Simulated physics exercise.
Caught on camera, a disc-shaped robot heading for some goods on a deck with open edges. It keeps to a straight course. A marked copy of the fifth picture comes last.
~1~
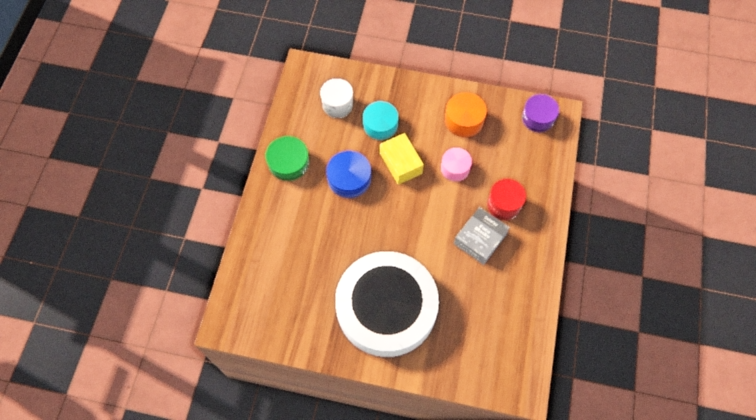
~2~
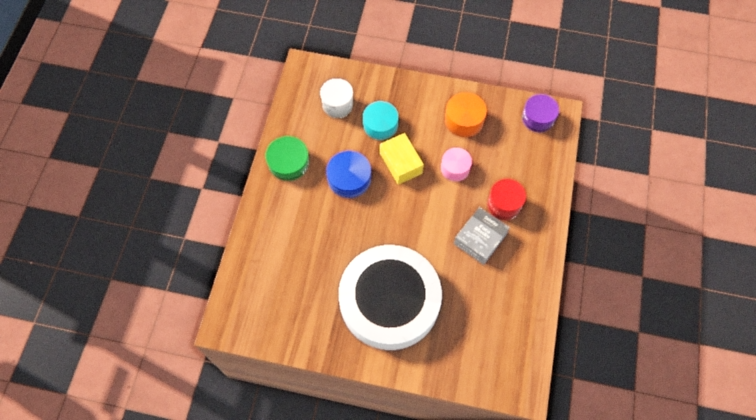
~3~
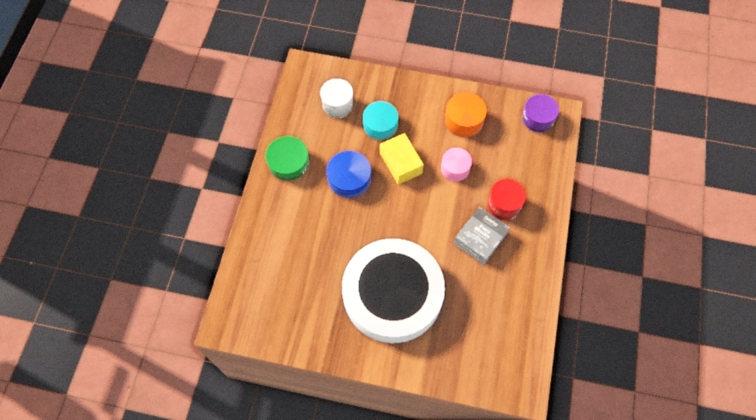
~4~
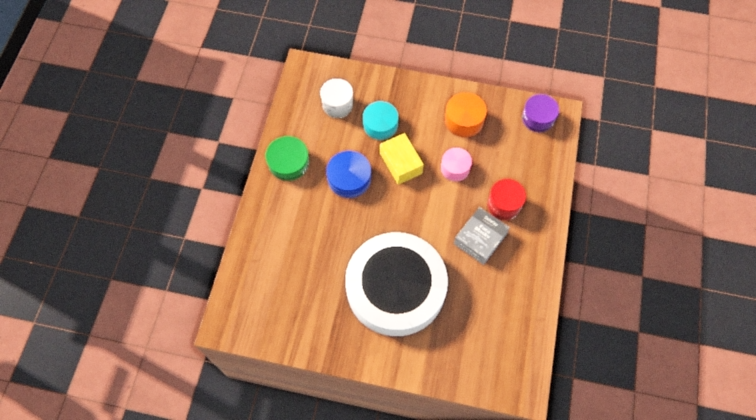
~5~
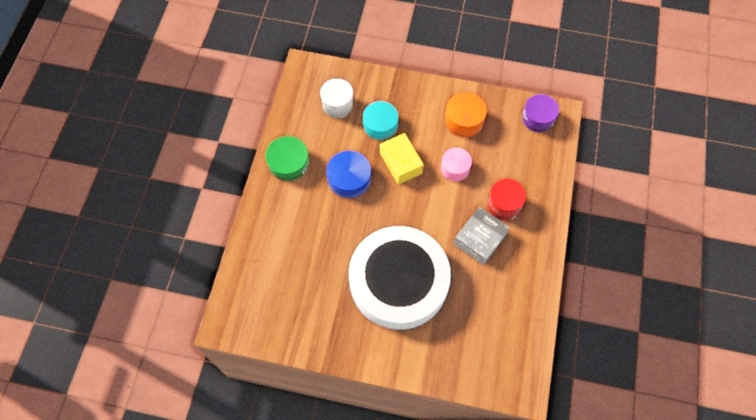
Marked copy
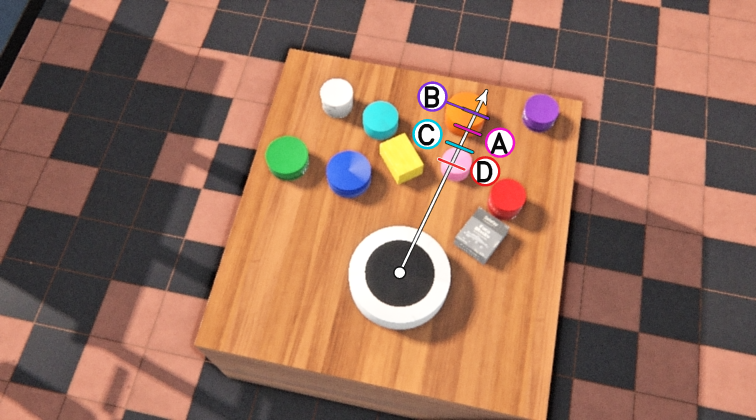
The footage shows a round white robot with a black top gliding slowly in a straight line across a wooden surface, moving up and slightly right toward a grey box and colourful containers, which all stay still.
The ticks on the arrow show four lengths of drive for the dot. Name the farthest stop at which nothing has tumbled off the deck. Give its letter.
The farthest safe stop is A.
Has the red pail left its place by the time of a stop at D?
Yes.
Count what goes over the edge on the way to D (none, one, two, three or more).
The count is none.
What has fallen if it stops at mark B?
The orange canister goes over.
On the marked copy, A at (468, 130); B at (476, 114); C at (460, 147); D at (451, 164); the arrow from (400, 273) to (487, 91); the white dot at (400, 273).
Taking A. A third of the way, robot (425, 224); red pail (522, 194); grey box (493, 226).
Two thirds of the way, robot (449, 173); orange canister (468, 103); red pail (522, 193).
When it is over, robot (466, 137); orange canister (473, 84); pink canister (509, 108); nothing has fallen.
As for the rest, B drops the orange canister; C is safe but short; D is safe but short.
